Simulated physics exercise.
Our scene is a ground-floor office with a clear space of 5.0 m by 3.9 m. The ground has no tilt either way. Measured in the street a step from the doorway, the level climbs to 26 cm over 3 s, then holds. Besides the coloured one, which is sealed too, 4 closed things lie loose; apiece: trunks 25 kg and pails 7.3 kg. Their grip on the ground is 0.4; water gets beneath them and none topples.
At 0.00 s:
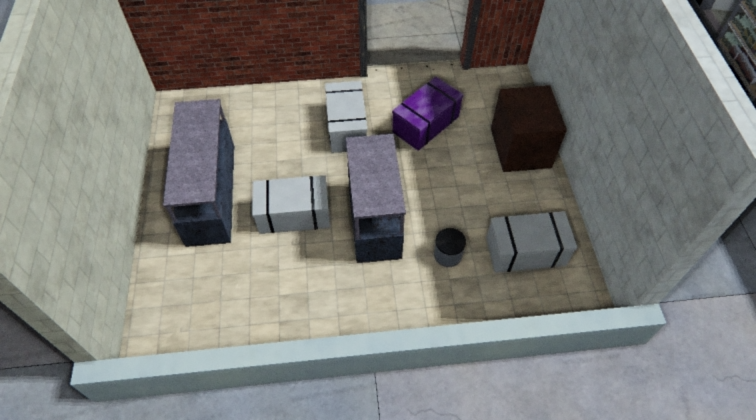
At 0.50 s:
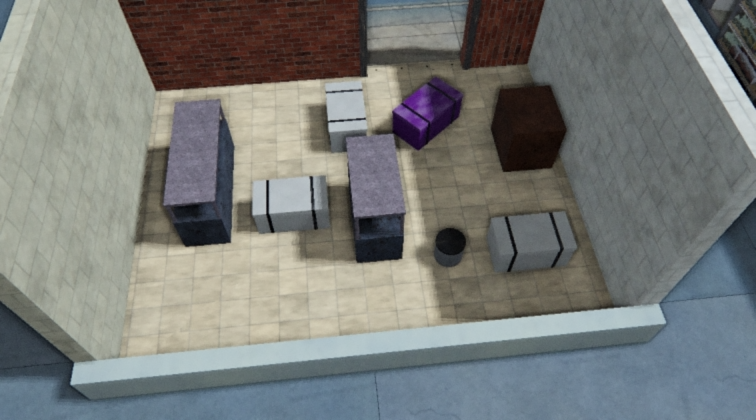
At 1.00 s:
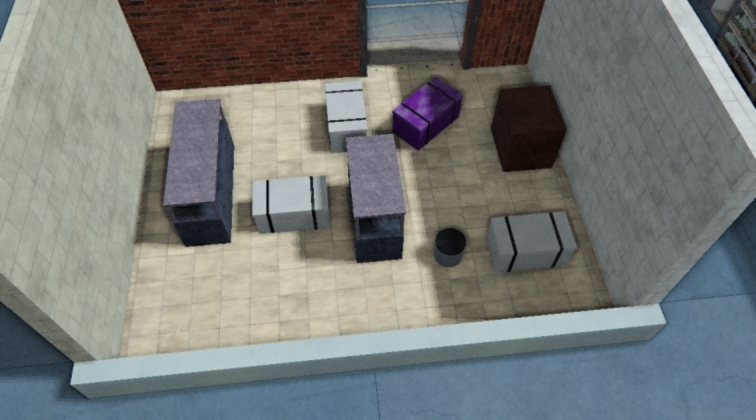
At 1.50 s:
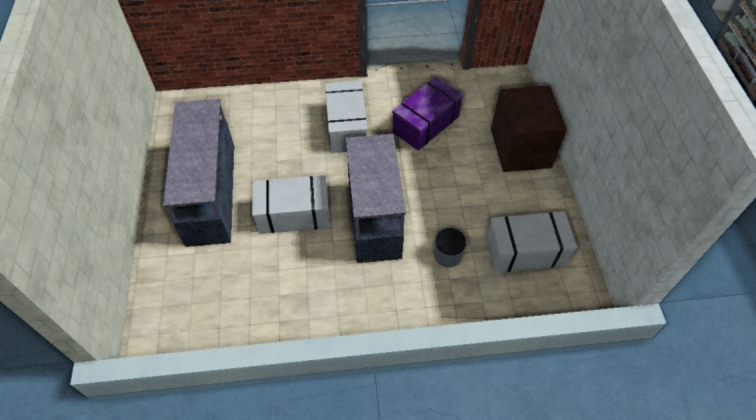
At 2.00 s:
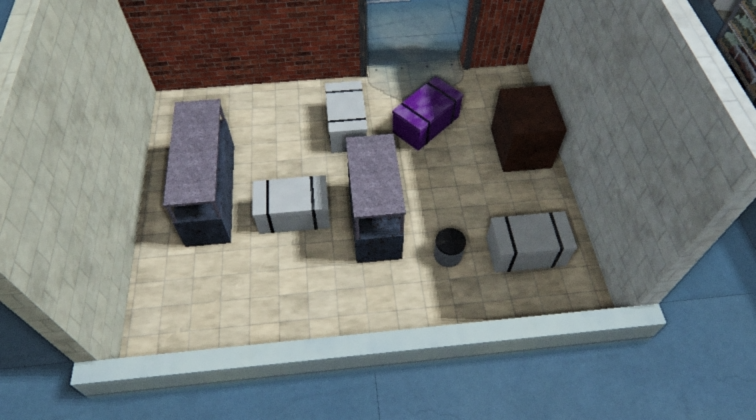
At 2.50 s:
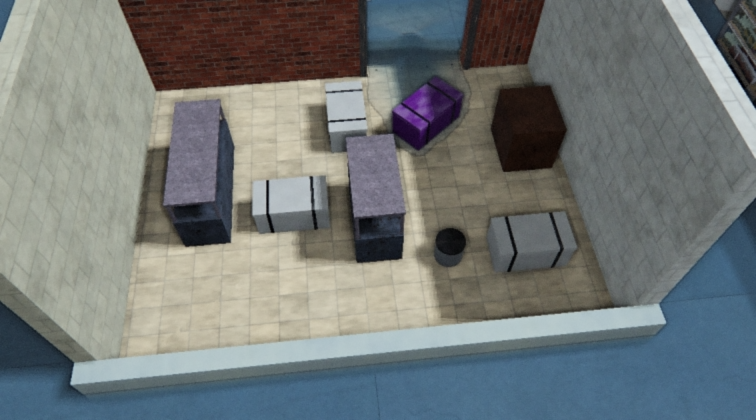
Water rose over the pavement outside, then crept in through the doorway at the back and spread around the purple trunk, while the trunks, bucket and furniture in the room all stayed put.
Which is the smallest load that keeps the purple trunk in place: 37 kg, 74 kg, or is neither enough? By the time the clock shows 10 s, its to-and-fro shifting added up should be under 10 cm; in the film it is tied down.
The answer is neither one.
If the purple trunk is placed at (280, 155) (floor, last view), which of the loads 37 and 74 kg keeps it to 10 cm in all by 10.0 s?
Outcome - success with both.
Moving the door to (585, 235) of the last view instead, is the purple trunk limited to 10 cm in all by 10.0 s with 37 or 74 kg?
Answer: Only the upper mass works.
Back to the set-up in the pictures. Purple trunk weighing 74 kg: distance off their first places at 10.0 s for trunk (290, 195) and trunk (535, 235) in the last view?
Net displacement, in order: 140 cm; 60 cm.
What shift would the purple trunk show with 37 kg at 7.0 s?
About 250 cm off its spot.
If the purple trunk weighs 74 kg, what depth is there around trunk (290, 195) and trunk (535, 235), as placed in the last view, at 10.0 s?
Some 13 cm at the first, some 15 cm at the second.
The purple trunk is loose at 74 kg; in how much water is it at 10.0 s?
Depth: Approx. 14 cm.
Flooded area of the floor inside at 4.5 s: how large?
About 8.0 m2 is covered.
After 3.5 s the purple trunk would be 43 cm from its start with 37 kg and 3 cm from its start with 74 kg; 9 cm of water round it then.
After 4.5 s the purple trunk would be 130 cm from its start with 37 kg and 33 cm from its start with 74 kg; 7 cm of water round it then.
After 7.0 s the purple trunk would be 232 cm from its start with 37 kg and 72 cm from its start with 74 kg; 10 cm of water round it then.
After 10.0 s the purple trunk would be 279 cm from its start with 37 kg and 126 cm from its start with 74 kg; 14 cm of water round it then.
